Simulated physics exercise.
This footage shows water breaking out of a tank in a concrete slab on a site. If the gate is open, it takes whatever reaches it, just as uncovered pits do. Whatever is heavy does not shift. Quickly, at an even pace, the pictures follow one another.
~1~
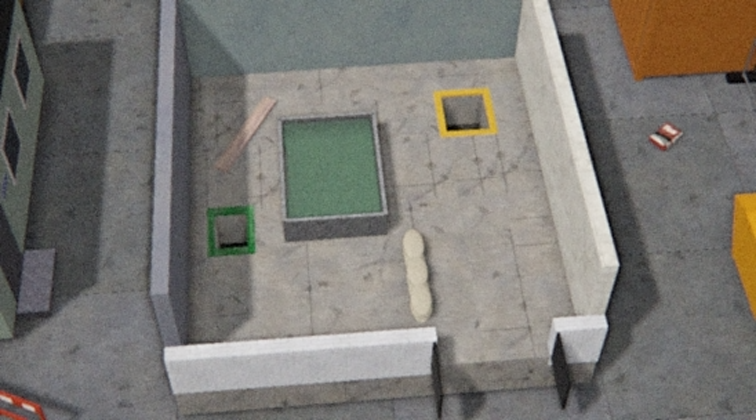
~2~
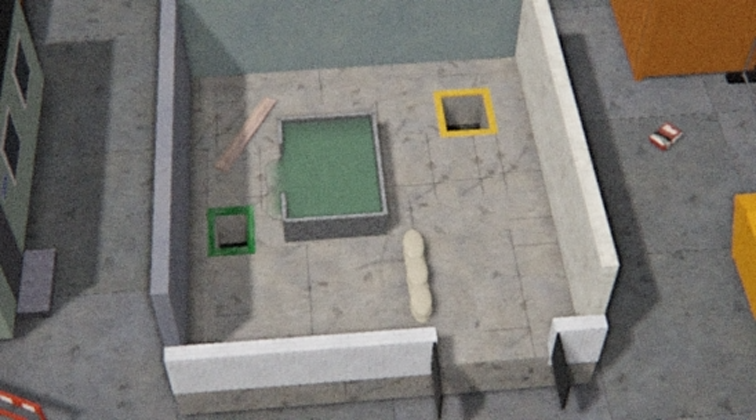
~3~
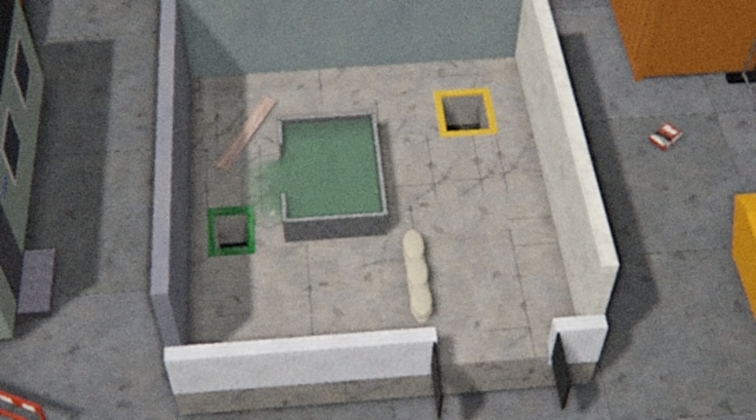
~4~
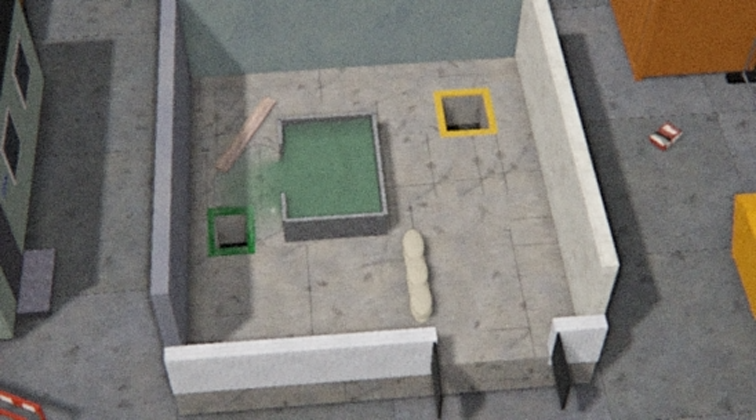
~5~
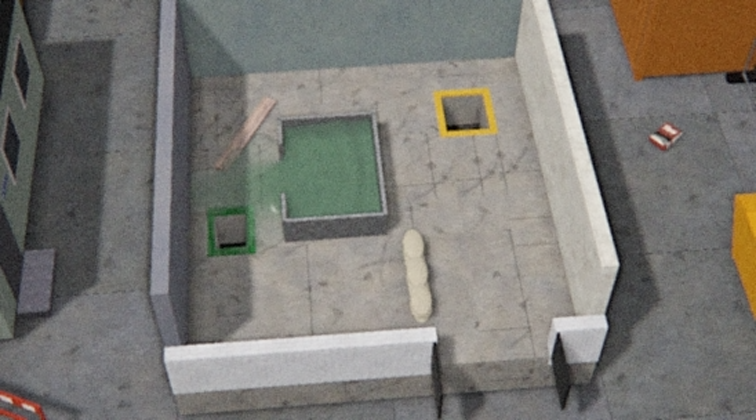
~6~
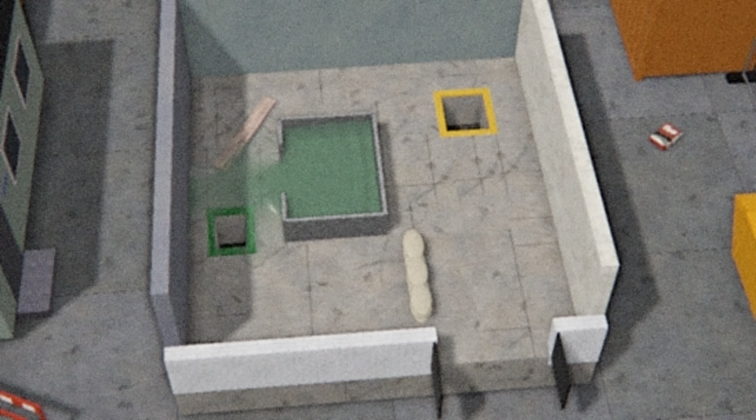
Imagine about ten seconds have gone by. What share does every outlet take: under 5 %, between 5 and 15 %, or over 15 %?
In the end the gate takes in a trifling amount - short of five per cent, the yellow pit takes in a reasonable amount - five to fifteen per cent, the green pit takes in a considerable amount - past fifteen per cent.
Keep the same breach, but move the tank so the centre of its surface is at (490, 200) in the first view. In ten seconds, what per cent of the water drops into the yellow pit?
Within ten seconds the yellow pit takes 2 percent of the total.
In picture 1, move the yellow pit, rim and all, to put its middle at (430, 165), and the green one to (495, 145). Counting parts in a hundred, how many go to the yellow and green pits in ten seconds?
Per cent, approx.: Yellow 4, green 0.
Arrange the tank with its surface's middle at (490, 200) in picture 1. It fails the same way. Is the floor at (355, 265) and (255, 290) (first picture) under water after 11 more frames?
Well, the first one would be soaked, and the second one soaked.
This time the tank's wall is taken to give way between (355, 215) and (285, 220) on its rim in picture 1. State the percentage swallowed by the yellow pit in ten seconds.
In per cent: Yellow 2.
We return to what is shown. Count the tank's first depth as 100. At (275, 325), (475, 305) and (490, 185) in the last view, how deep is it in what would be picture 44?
Going place by place: 10 %, 2 % and 0 %.
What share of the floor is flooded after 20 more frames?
About 30 per cent.
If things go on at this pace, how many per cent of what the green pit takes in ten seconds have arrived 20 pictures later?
Near 65 per cent, give or take.
A moment on, water covers 10 % of the floor; the gate 0 %, the yellow pit 0 %, the green pit 4 %.
Next, water covers 20 % of the floor; the gate 0 %, the yellow pit 0 %, the green pit 8 %.
Then, water covers 30 % of the floor; the gate 0 %, the yellow pit 0 %, the green pit 13 %.
Later, water covers 60 % of the floor; the gate 0 %, the yellow pit 2 %, the green pit 17 %.
In the end, water covers 75 % of the floor; the gate 1 %, the yellow pit 8 %, the green pit 19 %.
